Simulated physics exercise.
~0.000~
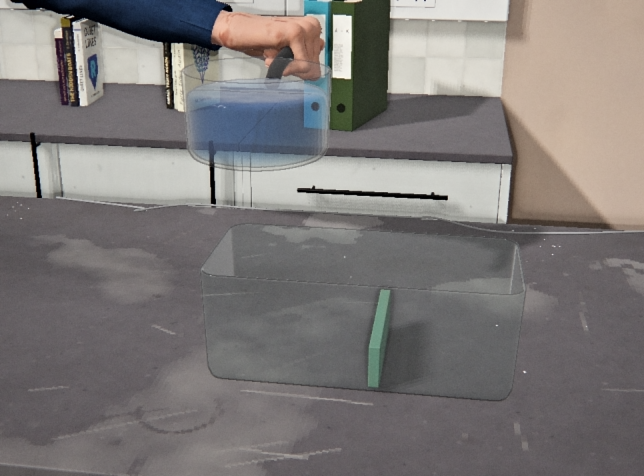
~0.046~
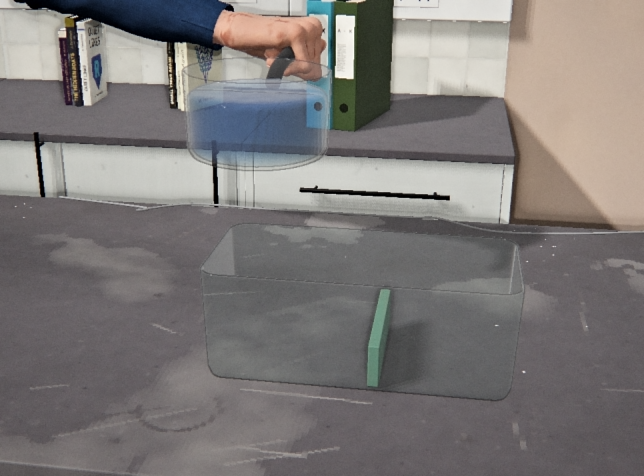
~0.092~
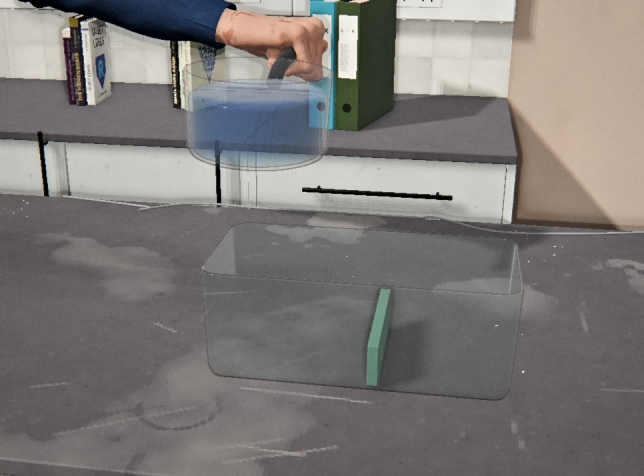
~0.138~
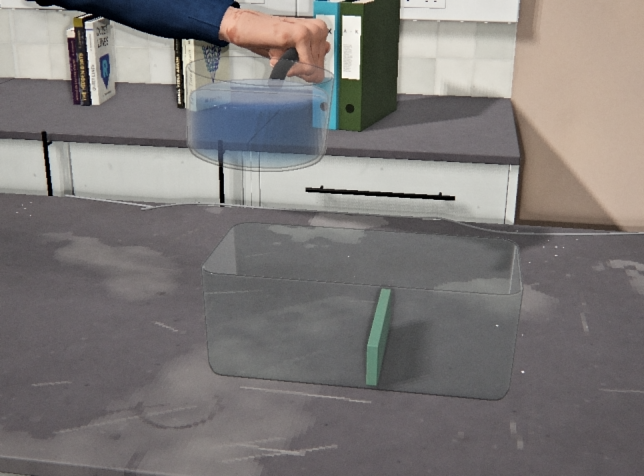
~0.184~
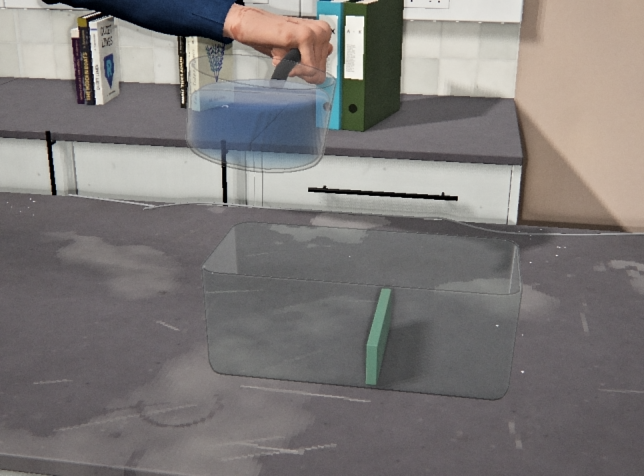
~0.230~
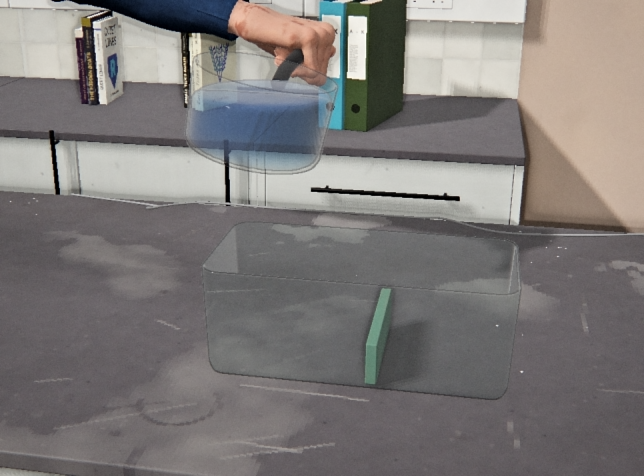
A clear saucepan of blue liquid, held by a hand in a dark blue sleeve, hangs at upper left and slowly tilts slightly rightward while the camera drifts a little. Below it, a long transparent basin with a low green wall across its floor stands on a scuffed grey worktop. Seen from slightly above, the room behind has books, blue and green binders, and white drawers.
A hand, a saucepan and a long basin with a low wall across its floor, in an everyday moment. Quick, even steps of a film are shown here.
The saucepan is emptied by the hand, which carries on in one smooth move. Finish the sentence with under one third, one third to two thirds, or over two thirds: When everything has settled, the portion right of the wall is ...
When everything has settled, the portion right of the wall is one third to two thirds.
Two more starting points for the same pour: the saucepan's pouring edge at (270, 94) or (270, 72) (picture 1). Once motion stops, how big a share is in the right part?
In turn 10 and 5 in a hundred.
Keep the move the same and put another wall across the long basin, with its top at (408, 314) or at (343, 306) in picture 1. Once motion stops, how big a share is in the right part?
In order, 25 and 85 in a hundred.
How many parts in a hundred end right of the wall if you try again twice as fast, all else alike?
Around 35 in a hundred.
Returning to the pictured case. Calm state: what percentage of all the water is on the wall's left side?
40 %.
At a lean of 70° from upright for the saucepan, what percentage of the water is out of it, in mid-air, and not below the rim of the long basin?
30 %.
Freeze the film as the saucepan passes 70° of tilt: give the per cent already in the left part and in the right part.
0 % left, 5 % right.
A moment on, the saucepan is tipped part way and 63 per cent is still to pour, 1 is left of the wall and 6 right of it.
Next, the saucepan is tipped right over and 10 per cent is still to pour, 20 is left of the wall and 59 right of it.
Then the saucepan is tipped right over and 0 per cent is still to pour, 40 is left of the wall and 59 right of it.
Later the saucepan is tipped right over and 0 per cent is still to pour, 40 is left of the wall and 59 right of it.
In the end 40 per cent lies left of the wall, 59 right of it and 1 outside.
